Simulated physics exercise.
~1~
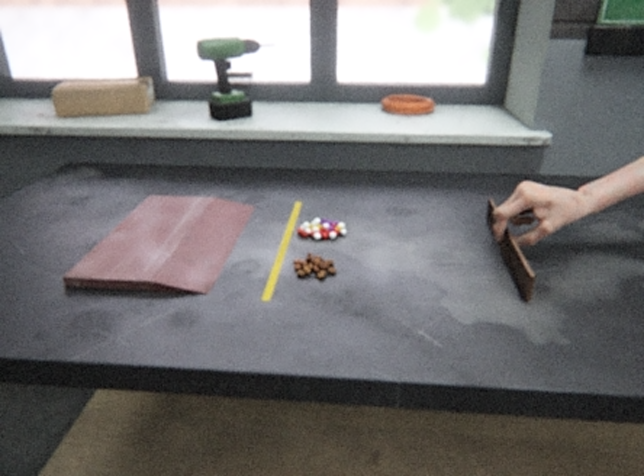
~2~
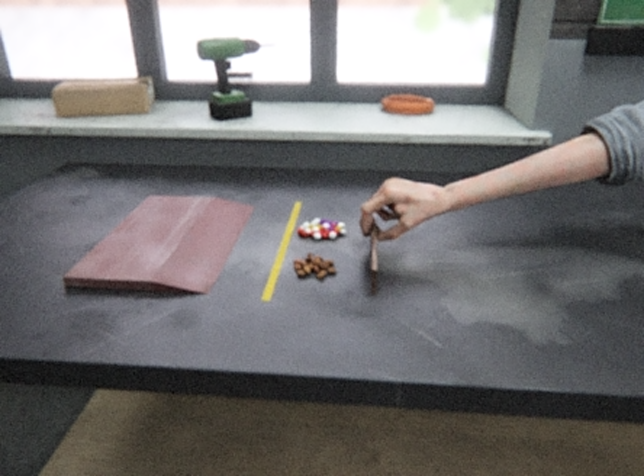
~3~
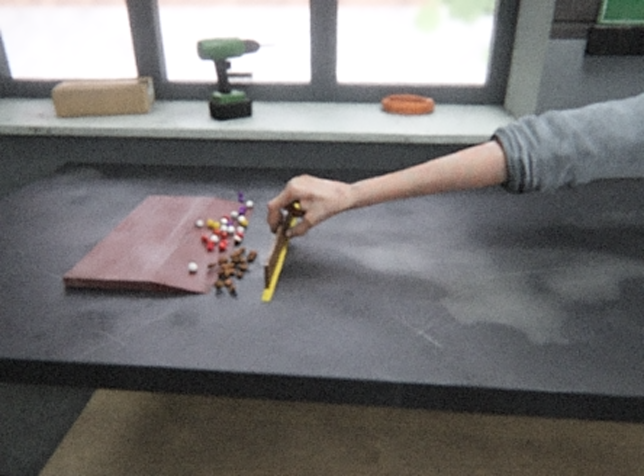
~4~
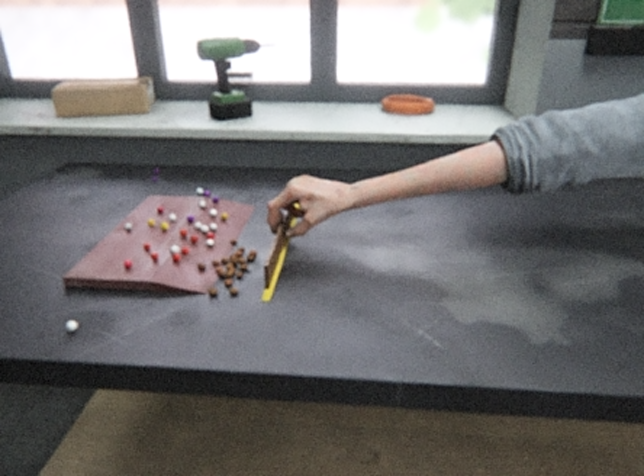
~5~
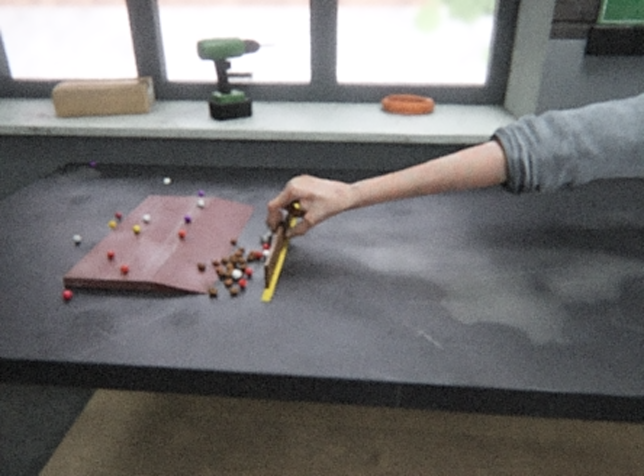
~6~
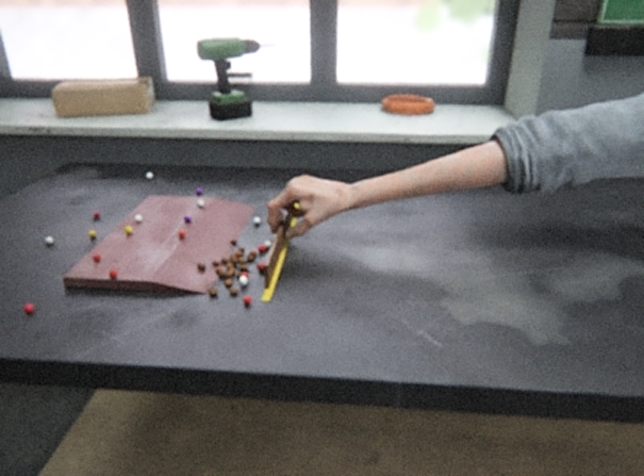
A hand sweeps beads and brown pieces left to yellow tape, scattering beads over the slab.
